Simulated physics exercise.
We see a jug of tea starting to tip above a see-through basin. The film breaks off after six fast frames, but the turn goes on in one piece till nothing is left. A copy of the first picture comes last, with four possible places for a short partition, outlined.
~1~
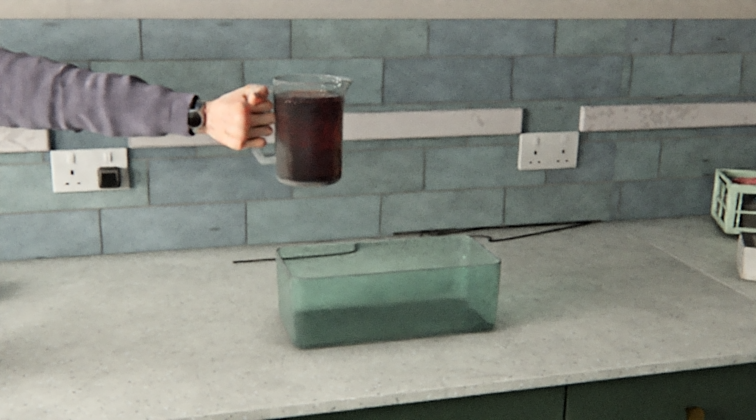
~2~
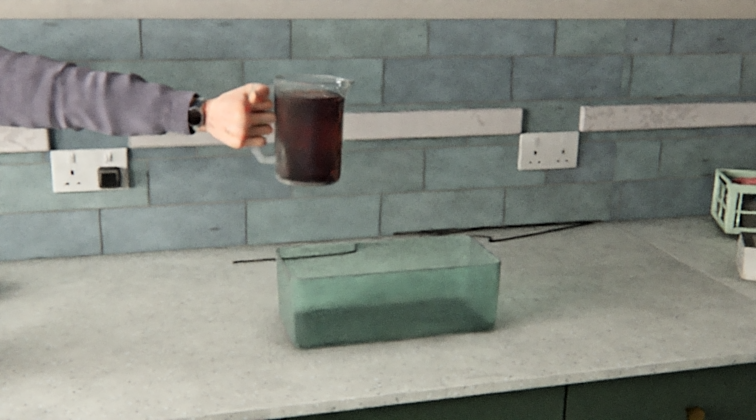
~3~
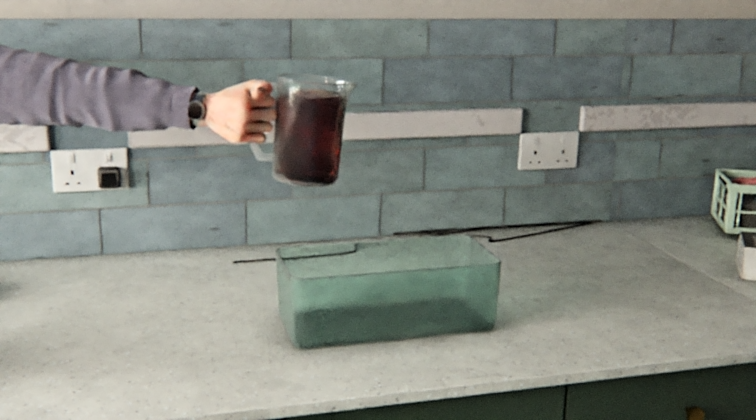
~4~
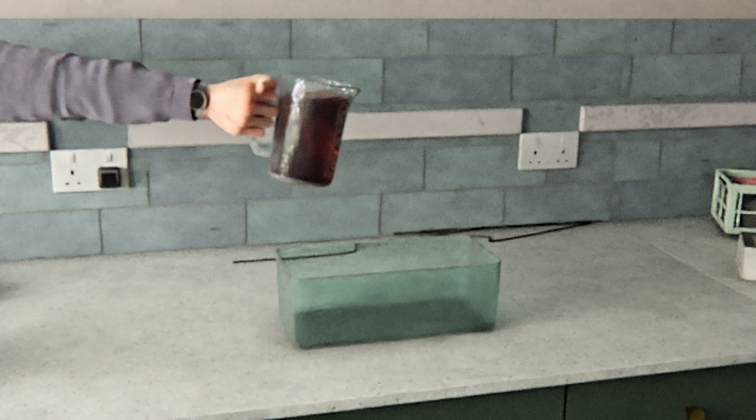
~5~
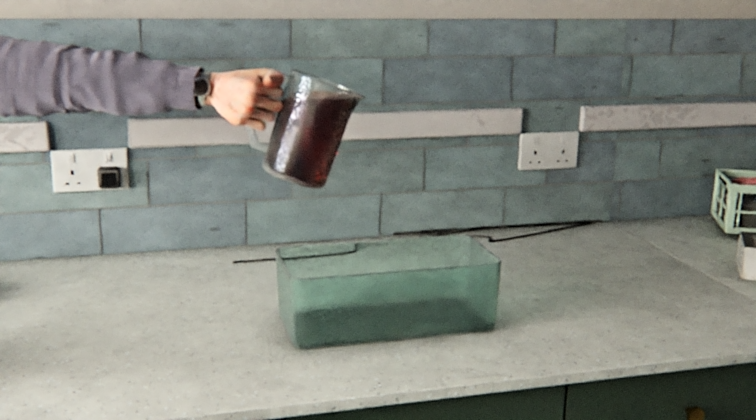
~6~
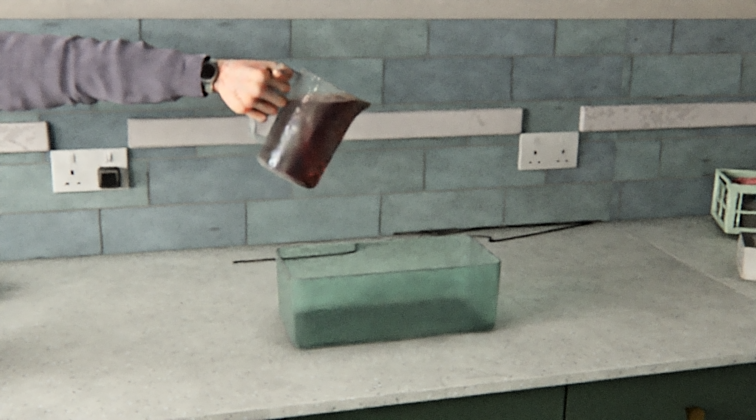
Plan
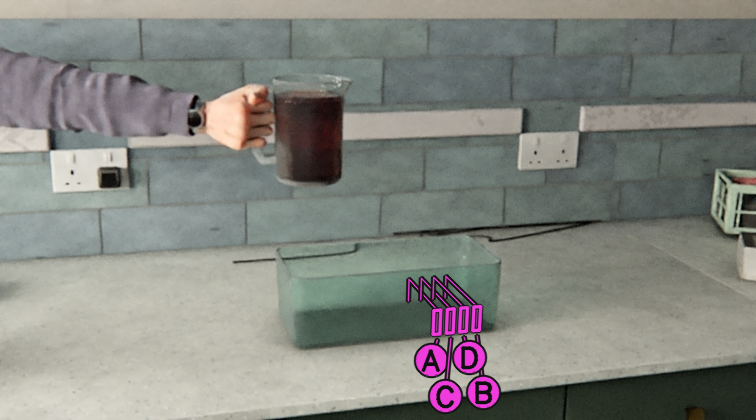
Glass jug of dark tea held by a hand at left, tilting gradually to the right above a see-through basin.
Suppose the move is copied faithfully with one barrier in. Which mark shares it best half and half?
Best: A.
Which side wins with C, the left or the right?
The left side.
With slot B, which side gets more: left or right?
More ends on the left.
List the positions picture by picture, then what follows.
Upright, lip at (351, 80); basin from (292, 348) to (494, 328); nothing has left yet.
Upright, lip at (352, 81); nothing has left yet.
Tipped about 5°, lip at (355, 84); nothing has left yet.
Tipped about 11°, lip at (359, 89); nothing has left yet.
Tipped about 19°, lip at (364, 97); nothing has left yet.
Tipped about 29°, lip at (368, 106); tea is over the lip, down to (368, 106).
On the marked copy, A at (437, 339); B at (477, 335); C at (450, 338); D at (464, 336).
With A, about 50 % ends left of the wall and 48 % right of it.
With B, about 89 % ends left of the wall and 7 % right of it; 4 % is lost outside.
With C, about 87 % ends left of the wall and 7 % right of it; 6 % is lost outside.
With D, about 89 % ends left of the wall and 6 % right of it; 5 % is lost outside.
